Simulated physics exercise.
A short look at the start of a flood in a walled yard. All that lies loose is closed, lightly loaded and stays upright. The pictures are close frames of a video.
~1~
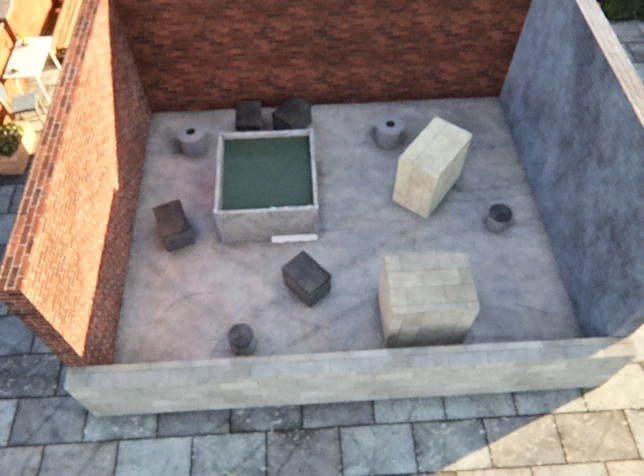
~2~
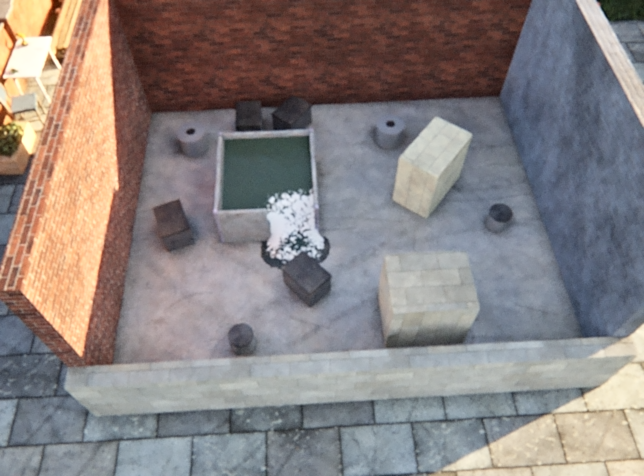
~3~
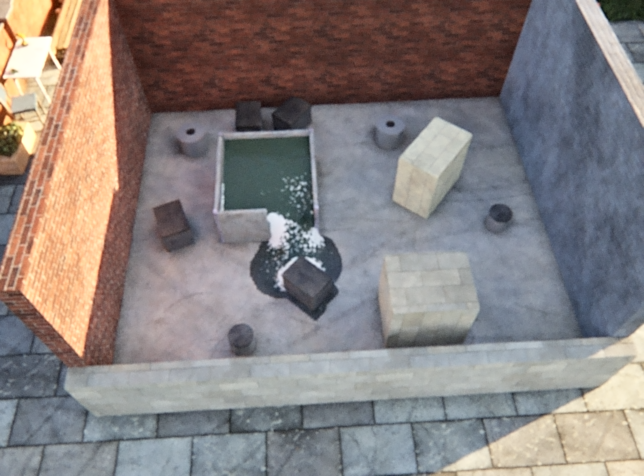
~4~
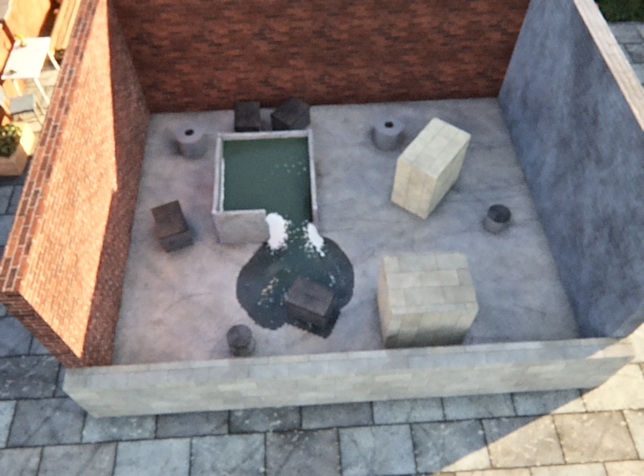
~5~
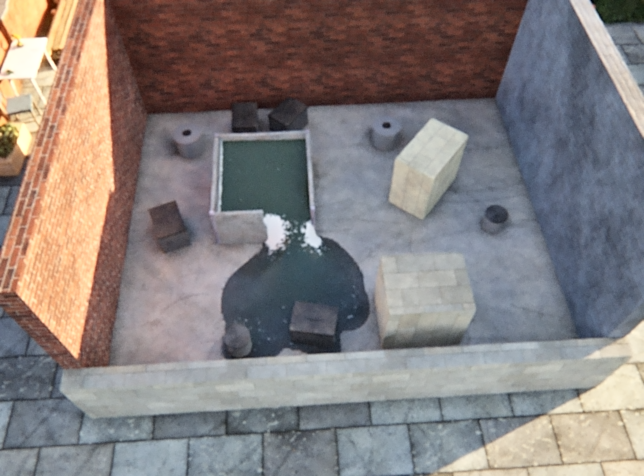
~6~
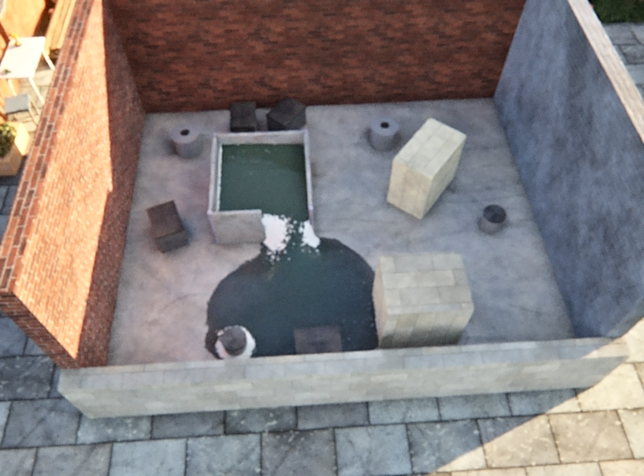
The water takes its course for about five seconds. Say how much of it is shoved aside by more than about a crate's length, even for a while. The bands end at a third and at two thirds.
It is one to two thirds.
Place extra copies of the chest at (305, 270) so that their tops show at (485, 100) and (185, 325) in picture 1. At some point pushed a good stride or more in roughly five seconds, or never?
One after the other: Less than that, pushed that far.
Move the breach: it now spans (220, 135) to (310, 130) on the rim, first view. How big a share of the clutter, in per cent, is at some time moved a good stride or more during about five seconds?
I make it 90 per cent.
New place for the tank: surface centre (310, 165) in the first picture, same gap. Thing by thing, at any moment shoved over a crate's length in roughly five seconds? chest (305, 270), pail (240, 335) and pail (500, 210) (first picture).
As listed: Moved that far, swept aside, that far or more.
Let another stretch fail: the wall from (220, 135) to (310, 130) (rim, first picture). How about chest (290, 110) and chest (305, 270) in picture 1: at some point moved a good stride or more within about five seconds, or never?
One after the other: Swept aside, no.
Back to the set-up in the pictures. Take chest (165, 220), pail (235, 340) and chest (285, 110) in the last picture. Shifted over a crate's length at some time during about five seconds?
In that order: Swept aside, pushed that far, no.
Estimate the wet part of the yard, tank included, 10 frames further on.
Some 35 per cent.
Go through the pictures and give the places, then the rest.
The first frame shows a chest at (307, 271) rests on the ground; a pail at (241, 335), on the bottom; 0 of 8 have shifted.
The second frame shows a chest at (307, 271), on the bottom; a pail at (241, 335) rests on the ground; 0 of 8 have shifted.
The third frame shows a chest at (307, 276), on the bottom, close to its start; a pail at (241, 335) rests on the ground; 1 of 8 have shifted.
The fourth frame shows a chest at (311, 295), on the bottom, a stride from its start; a pail at (240, 336) rests on the ground; 1 of 8 have shifted.
The fifth frame shows a chest at (314, 318) rests on the ground, a stride from its start; a pail at (237, 337) rests on the ground; 1 of 8 have shifted.
The sixth frame shows a chest at (319, 342) rests on the ground, a stride from its start; a pail at (234, 339) rests on the ground, close to its start; 1 of 8 have shifted.
A moment on, 1 of 8 are well off their spots; 2 afloat.
Next, 2 of 8 are well off their spots; 1 afloat.
Later, 2 of 8 are well off their spots; 1 afloat.
In the end, 3 of 8 are well off their spots, and 3 have been at some point; 1 afloat.
